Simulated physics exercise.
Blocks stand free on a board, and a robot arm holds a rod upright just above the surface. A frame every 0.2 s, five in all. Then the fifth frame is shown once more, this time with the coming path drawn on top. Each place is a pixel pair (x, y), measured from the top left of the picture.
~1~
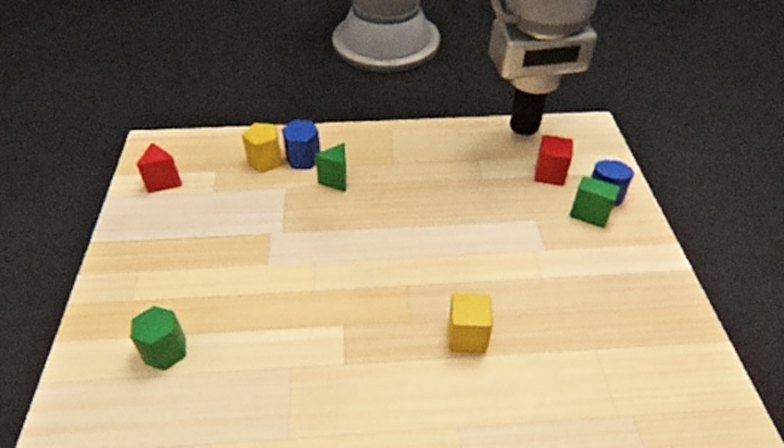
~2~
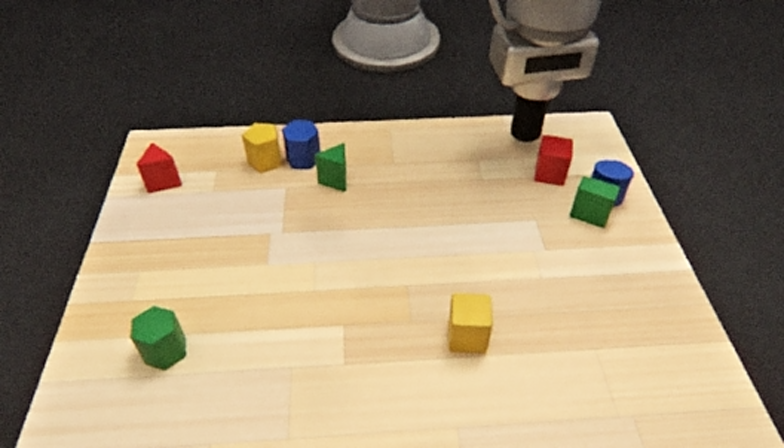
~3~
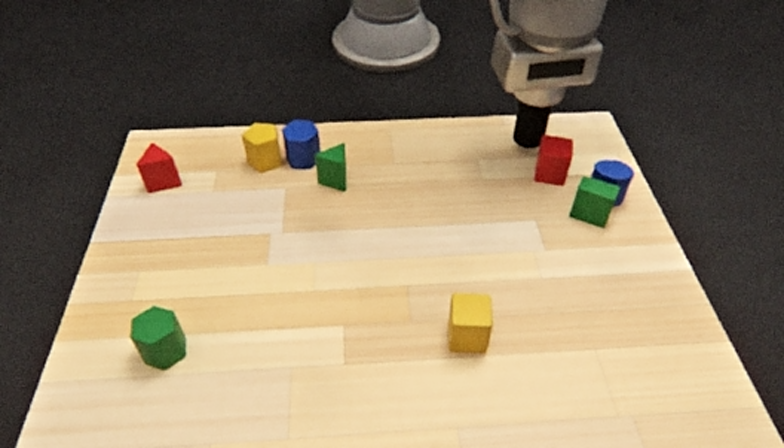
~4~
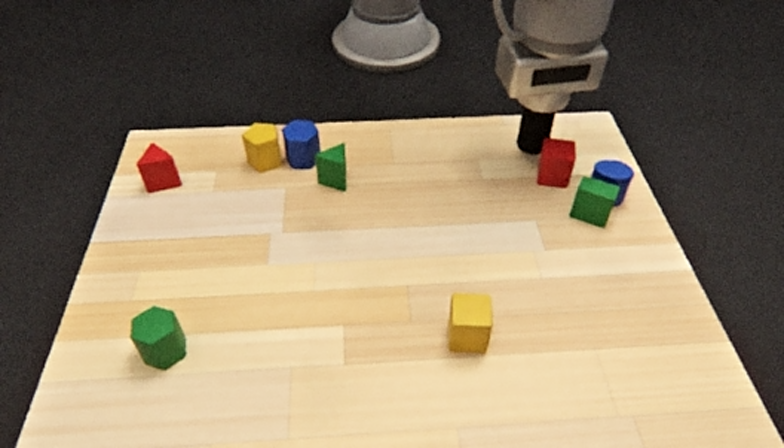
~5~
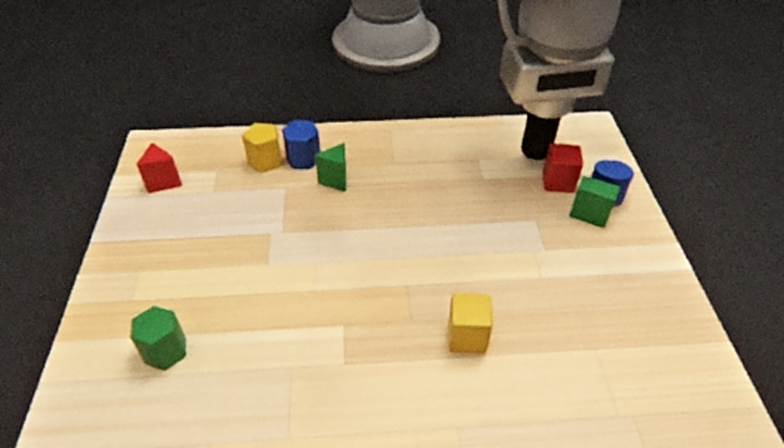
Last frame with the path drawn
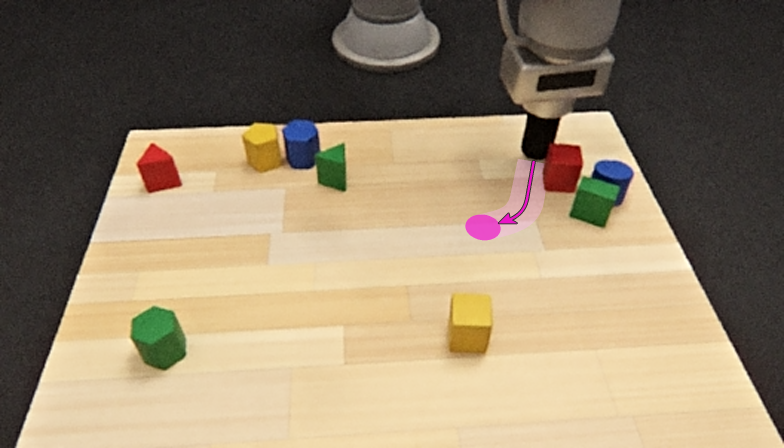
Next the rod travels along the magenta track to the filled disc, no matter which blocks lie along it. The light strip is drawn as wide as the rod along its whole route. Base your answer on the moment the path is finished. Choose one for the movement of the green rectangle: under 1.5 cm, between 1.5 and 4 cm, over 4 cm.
Range: Under 1.5 cm.
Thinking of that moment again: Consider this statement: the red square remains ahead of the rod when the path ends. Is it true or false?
It is false.
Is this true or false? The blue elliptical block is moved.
False
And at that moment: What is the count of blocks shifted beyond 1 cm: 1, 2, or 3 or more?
That push would leave one block displaced by more than about 1 cm.
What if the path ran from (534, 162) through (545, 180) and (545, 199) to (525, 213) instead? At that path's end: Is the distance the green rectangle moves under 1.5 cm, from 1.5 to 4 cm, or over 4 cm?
My answer is that it shifts 1.5 to 4 cm.
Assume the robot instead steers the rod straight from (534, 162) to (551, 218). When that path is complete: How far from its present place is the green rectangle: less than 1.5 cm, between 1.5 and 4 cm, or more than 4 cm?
Movement: 1.5 to 4 cm.
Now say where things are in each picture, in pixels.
In the first picture, lower end of the rod at (524, 127), tops of blocks, red square at (557, 146), green rectangle at (599, 187), blue elliptical block at (615, 168).
In the second picture, rod at (525, 134), blocks as before.
In the third picture, rod at (528, 140), blocks as before.
In the fourth picture, rod at (532, 146), red square at (560, 148).
In the fifth picture, rod at (536, 151), red square at (567, 153), green rectangle at (599, 187), blue elliptical block at (615, 168).
The drawn path runs from (534, 162) over (529, 188) and (519, 214) to (483, 227).
The first path, step by step. One third of the way, rod at (531, 178); red square at (571, 165), turned 65° anticlockwise.
Two thirds of the way, rod at (521, 204); red square at (570, 166), turned 75° anticlockwise.
At the end, rod at (485, 217); red square at (570, 166), turned 75° anticlockwise; green rectangle not moved; blue elliptical block not moved.
